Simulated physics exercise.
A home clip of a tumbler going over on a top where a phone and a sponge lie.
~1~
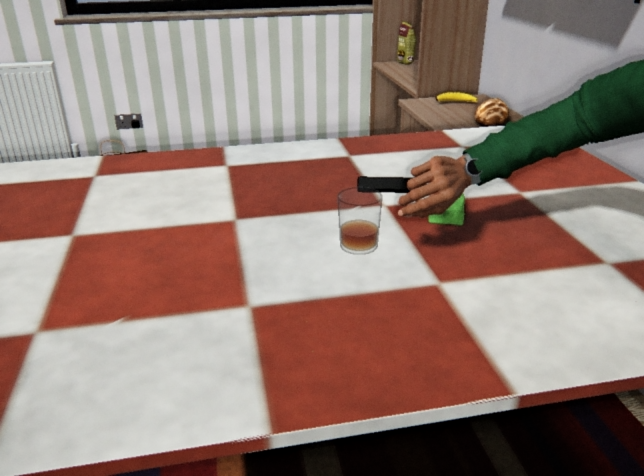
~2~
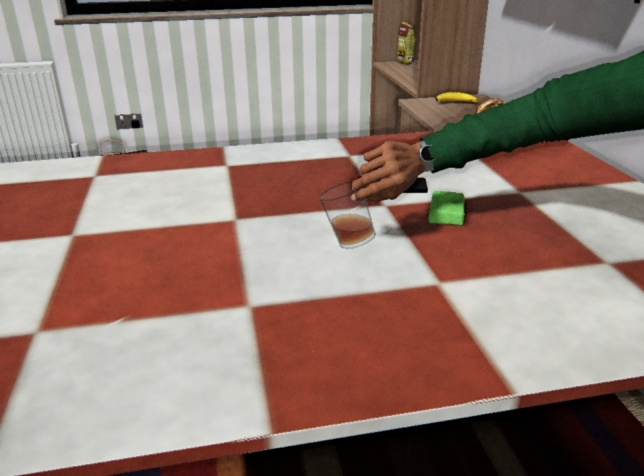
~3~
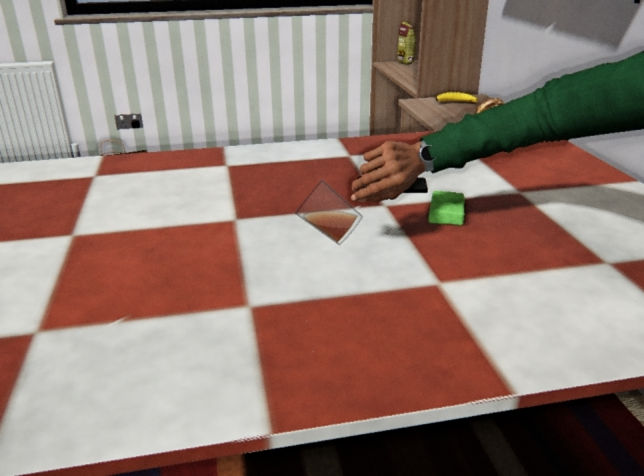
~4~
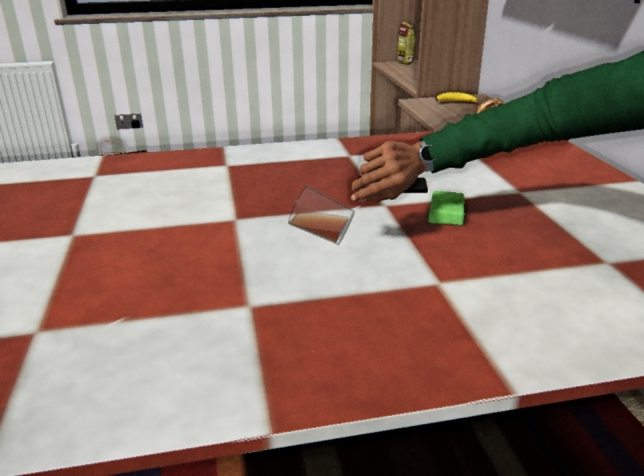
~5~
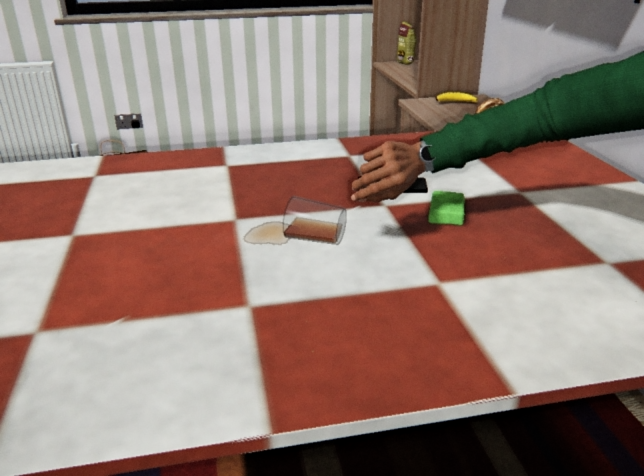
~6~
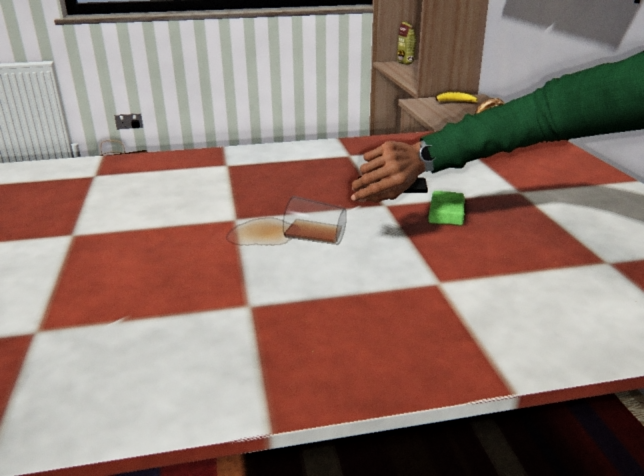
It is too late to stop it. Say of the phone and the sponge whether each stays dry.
The phone remains untouched; the sponge remains untouched.
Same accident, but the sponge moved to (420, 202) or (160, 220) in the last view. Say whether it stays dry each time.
First it escapes, then it gets wet.
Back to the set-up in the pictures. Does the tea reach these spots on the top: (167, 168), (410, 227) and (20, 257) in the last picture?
One: Not reached. Two: Not reached. Three: Untouched.
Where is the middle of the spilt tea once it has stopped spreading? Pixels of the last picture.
Roughly at (183, 220).
A moment on, the puddle covers about as much as a plate; the phone is untouched; the sponge is untouched.
When it is over, the puddle covers about as much as a plate; the phone is untouched; the sponge is untouched.
